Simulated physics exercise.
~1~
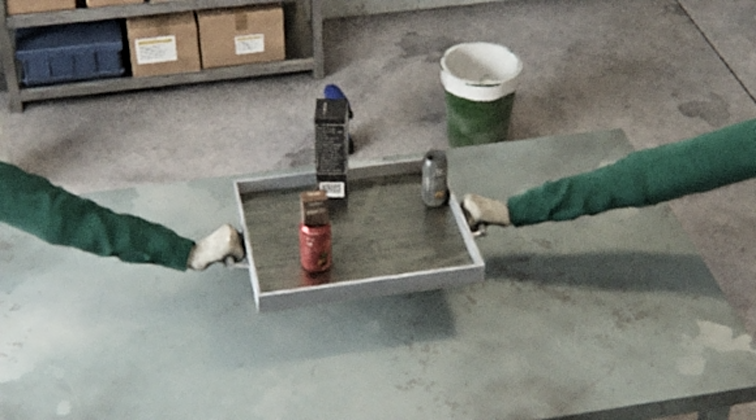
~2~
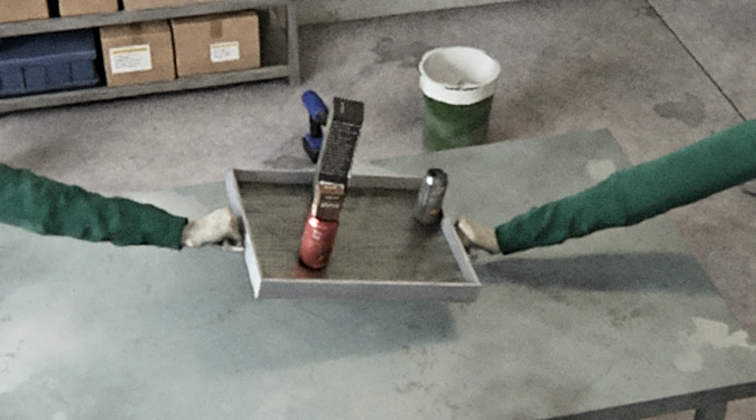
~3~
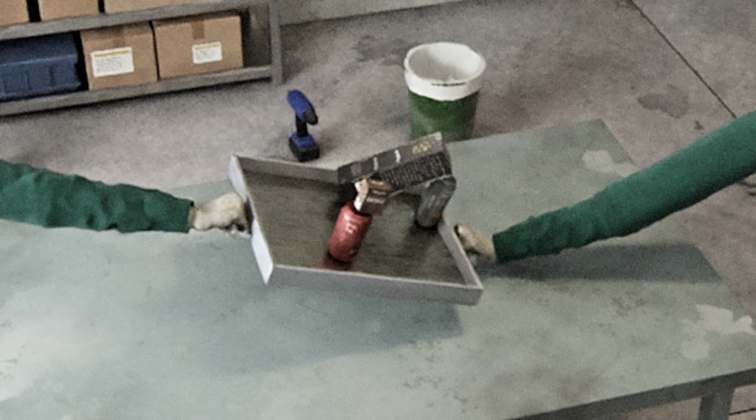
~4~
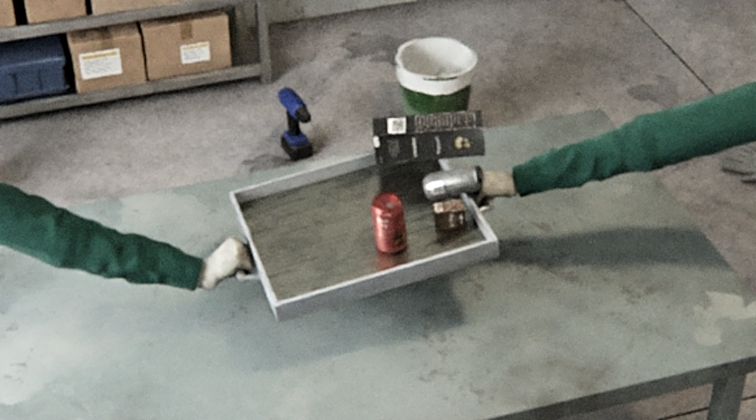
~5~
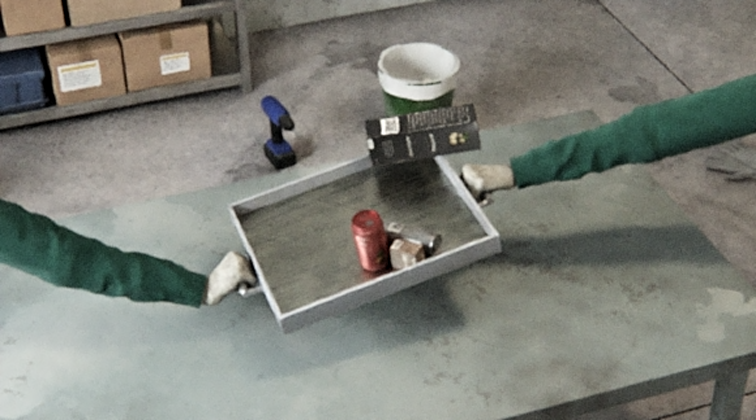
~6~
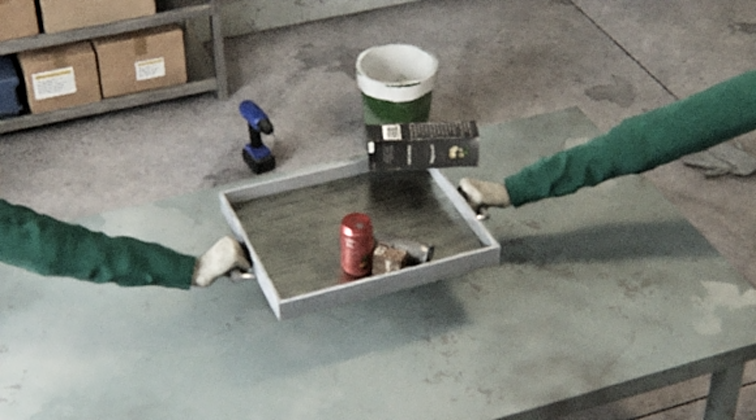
Black carton toppling onto the rim as gloved hands tilt a tray right, then left, leaving only the red can upright.
